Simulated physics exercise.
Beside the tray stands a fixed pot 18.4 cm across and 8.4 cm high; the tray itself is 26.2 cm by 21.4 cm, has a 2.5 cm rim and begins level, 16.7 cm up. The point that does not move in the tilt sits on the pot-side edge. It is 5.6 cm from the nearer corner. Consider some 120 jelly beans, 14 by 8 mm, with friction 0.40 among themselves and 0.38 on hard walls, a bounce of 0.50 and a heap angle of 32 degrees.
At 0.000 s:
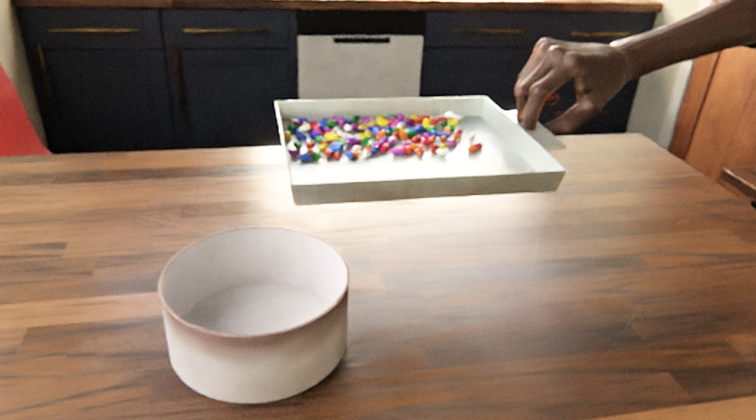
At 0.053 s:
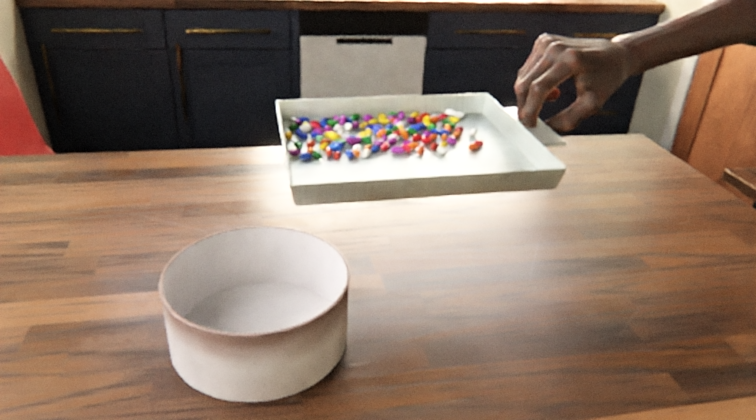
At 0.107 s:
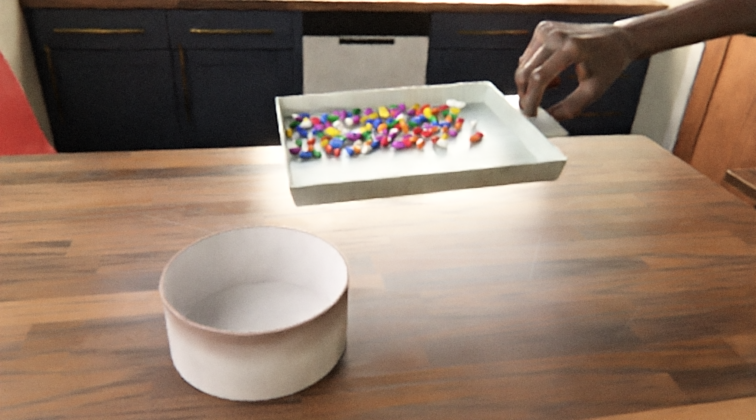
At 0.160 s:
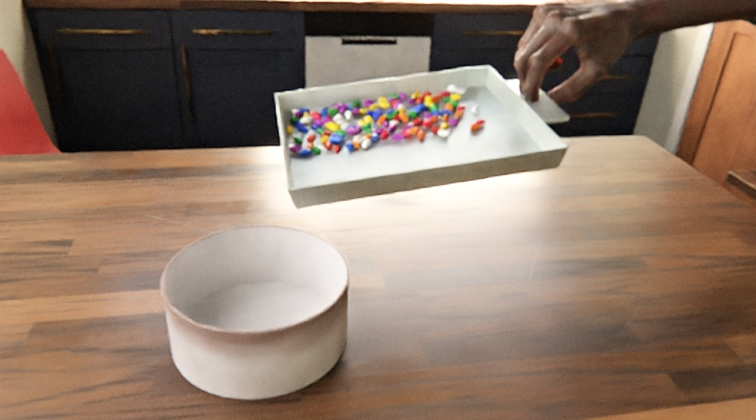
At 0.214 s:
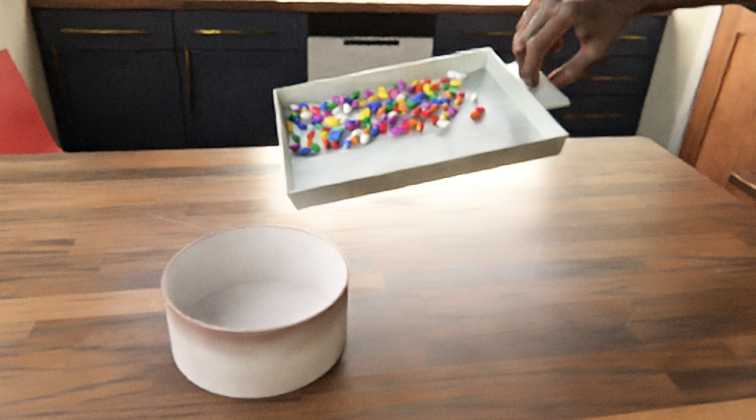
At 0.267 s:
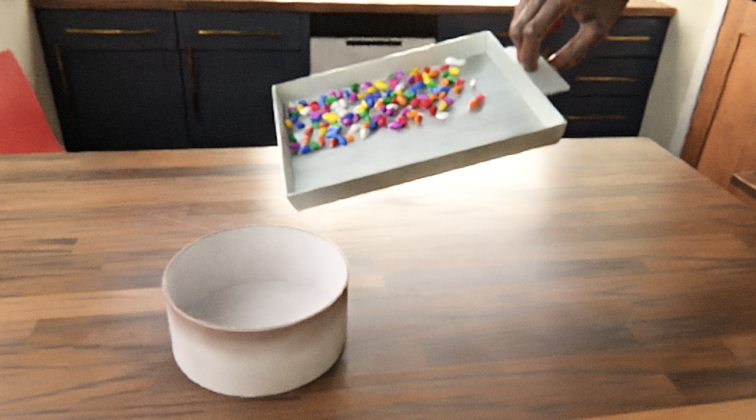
In a kitchen with dark blue cabinets, a wooden countertop is seen from slightly above by a camera that stays almost still. A round, whitish pot stands at the front left, and behind it to the right a pale rectangular tray holds many multicoloured jelly beans. A hand at the tray's right end raises that side steadily, tilting the tray down toward the left, while the beans stay clustered.
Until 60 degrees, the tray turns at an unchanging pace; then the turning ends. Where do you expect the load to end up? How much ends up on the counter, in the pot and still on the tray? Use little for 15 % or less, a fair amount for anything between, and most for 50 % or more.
Tray - most; counter - little; pot - a fair amount.
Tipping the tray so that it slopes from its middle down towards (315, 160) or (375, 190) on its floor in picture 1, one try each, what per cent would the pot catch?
That would be close to 5 per cent, then close to 20 per cent.
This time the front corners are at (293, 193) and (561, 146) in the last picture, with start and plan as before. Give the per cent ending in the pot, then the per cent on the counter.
Pot 20 % / counter 0 %.
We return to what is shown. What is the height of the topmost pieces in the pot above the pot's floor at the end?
Some 1.0 cm above the floor.
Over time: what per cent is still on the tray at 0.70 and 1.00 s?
Around 100 first, about 75 after.
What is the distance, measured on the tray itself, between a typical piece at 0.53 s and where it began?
About 4 cm.
After 0.53 s, tilt 39 degrees; the tray holds 100 %, the pot 0 %.
Then, at 0.70 s, tilt 53 degrees; the tray holds 100 %, the pot 0 %.
After 1.00 s, tilt 60 degrees; the tray holds 75 %, the pot 20 %.
By 2.0 s all is still; tray 70 %, counter 0 %, pot 30 %.
